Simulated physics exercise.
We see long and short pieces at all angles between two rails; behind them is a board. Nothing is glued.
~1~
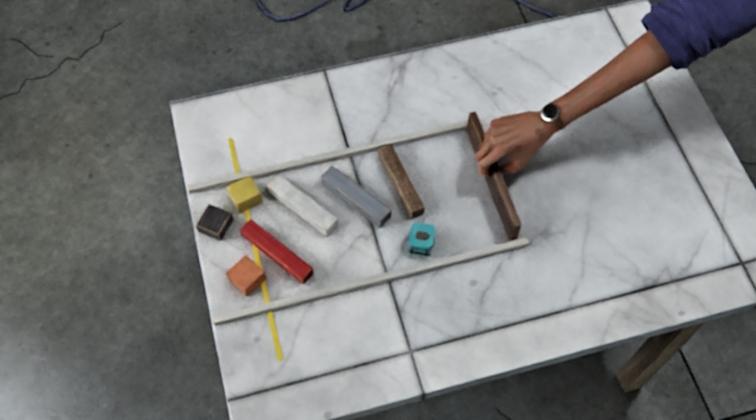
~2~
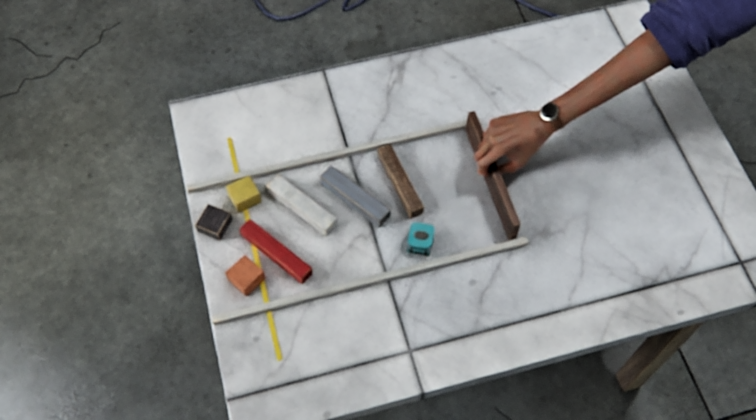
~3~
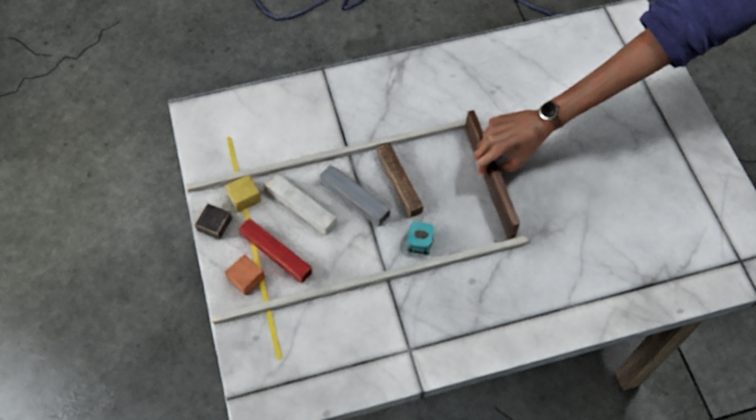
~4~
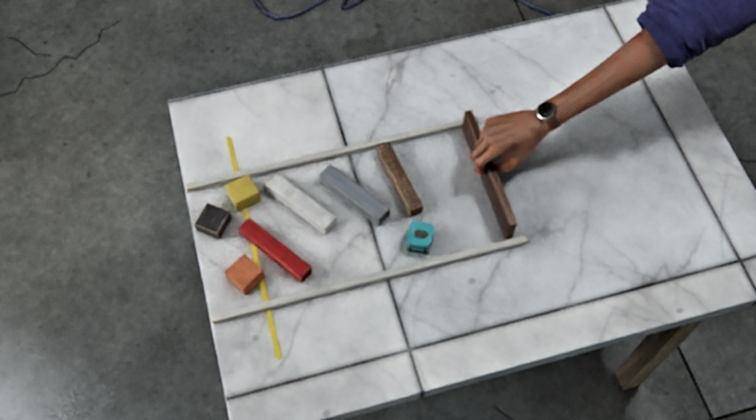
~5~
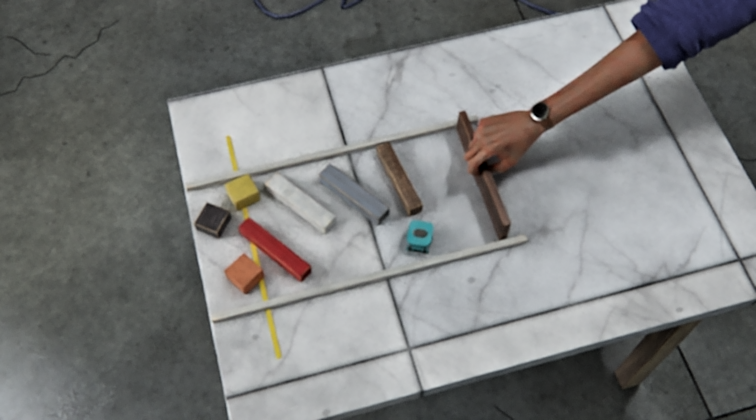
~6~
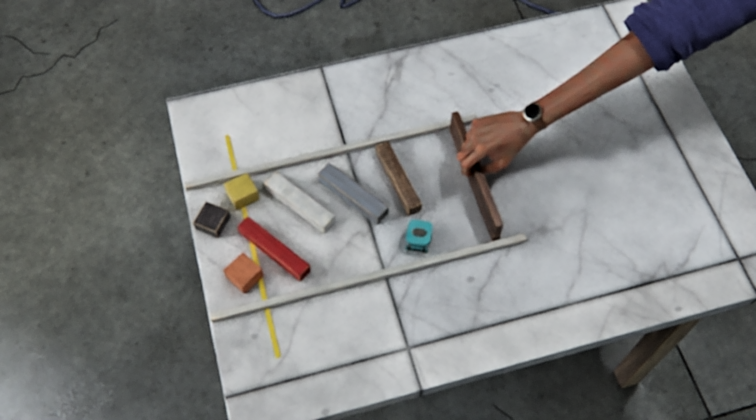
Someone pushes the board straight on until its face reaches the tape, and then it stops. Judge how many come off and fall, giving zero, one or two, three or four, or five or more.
In this one, three or four spill over.
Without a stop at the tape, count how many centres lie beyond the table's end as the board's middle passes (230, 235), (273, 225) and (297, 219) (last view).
In that order 5, 0 and 0.
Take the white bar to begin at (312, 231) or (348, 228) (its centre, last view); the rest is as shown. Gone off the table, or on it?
First place: It remains in place; second place: It remains in place.
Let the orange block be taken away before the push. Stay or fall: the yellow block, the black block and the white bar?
The yellow block is lost; the black block falls; the white bar holds on.
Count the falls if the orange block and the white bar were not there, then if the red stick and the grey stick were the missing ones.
That gives 1 in the first case, then 0 in the second.
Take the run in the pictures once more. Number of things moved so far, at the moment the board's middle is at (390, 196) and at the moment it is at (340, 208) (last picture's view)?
Moved so far: 3, later 4.
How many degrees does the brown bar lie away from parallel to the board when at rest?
Near 0 degrees.
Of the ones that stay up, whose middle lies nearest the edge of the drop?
Going by centres, it is the red stick.
Early on, none off yet; black block at rest near (212, 220); orange block at rest near (244, 273); yellow block at rest near (242, 191).
Finally, the number that fall off is three or four; lost, yellow block, orange block and black block.
